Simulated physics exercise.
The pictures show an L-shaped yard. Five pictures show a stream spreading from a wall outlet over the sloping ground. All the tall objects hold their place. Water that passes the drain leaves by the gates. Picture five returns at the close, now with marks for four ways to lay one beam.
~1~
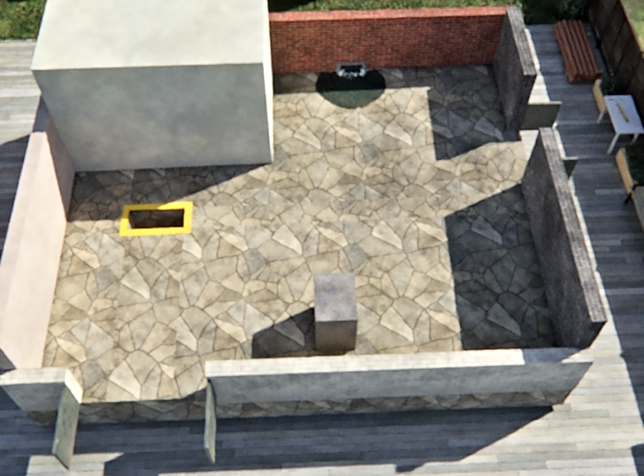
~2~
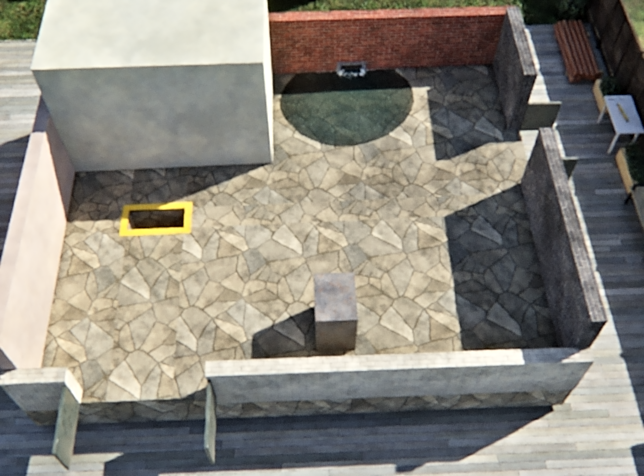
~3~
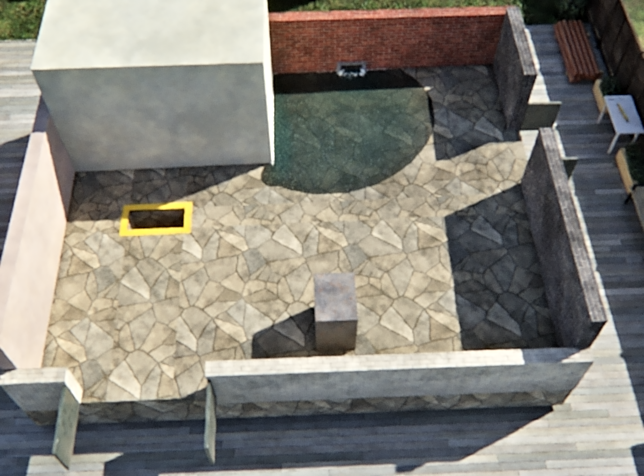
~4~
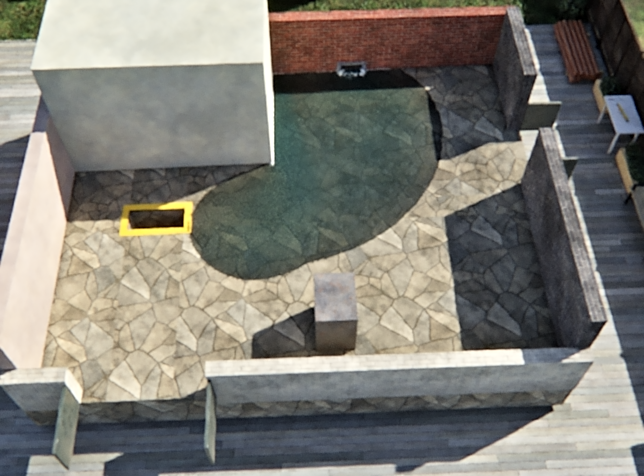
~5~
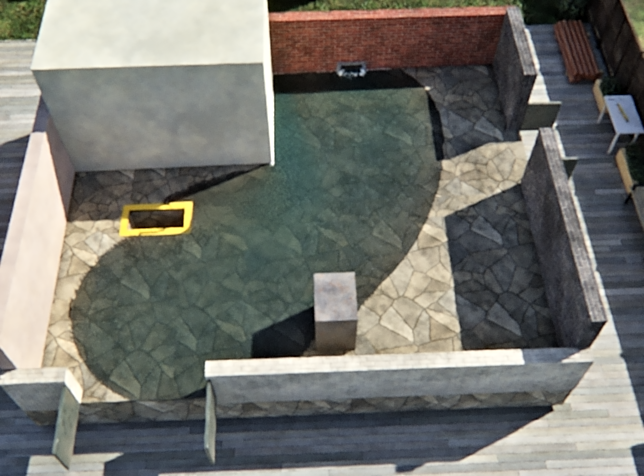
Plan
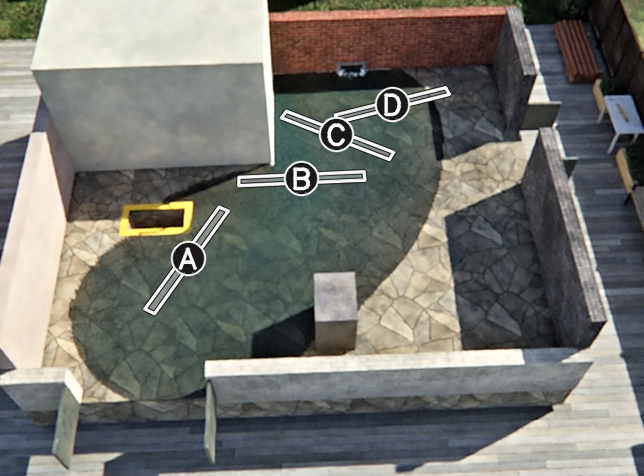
Walled stone-paved yard seen from above, dark water spreading from the brick back wall toward the lower left, reaching a yellow-framed drain.
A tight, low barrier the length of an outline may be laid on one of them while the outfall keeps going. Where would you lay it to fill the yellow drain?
B.
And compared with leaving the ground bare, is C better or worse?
Position C is worse.
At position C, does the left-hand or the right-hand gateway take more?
The left one.
On the marked copy, A from (149, 311) to (223, 209); B from (238, 181) to (364, 175); C from (283, 114) to (391, 155); D from (336, 118) to (447, 91).
For position A, about 5 % of the stream runs into the yellow drain, about 94 % out by the gates.
For position B, about 23 % of the stream runs into the yellow drain, about 72 % out by the gates.
For position C, about 2 % of the stream runs into the yellow drain, about 91 % out by the gates.
For position D, about 4 % of the stream runs into the yellow drain, about 94 % out by the gates.
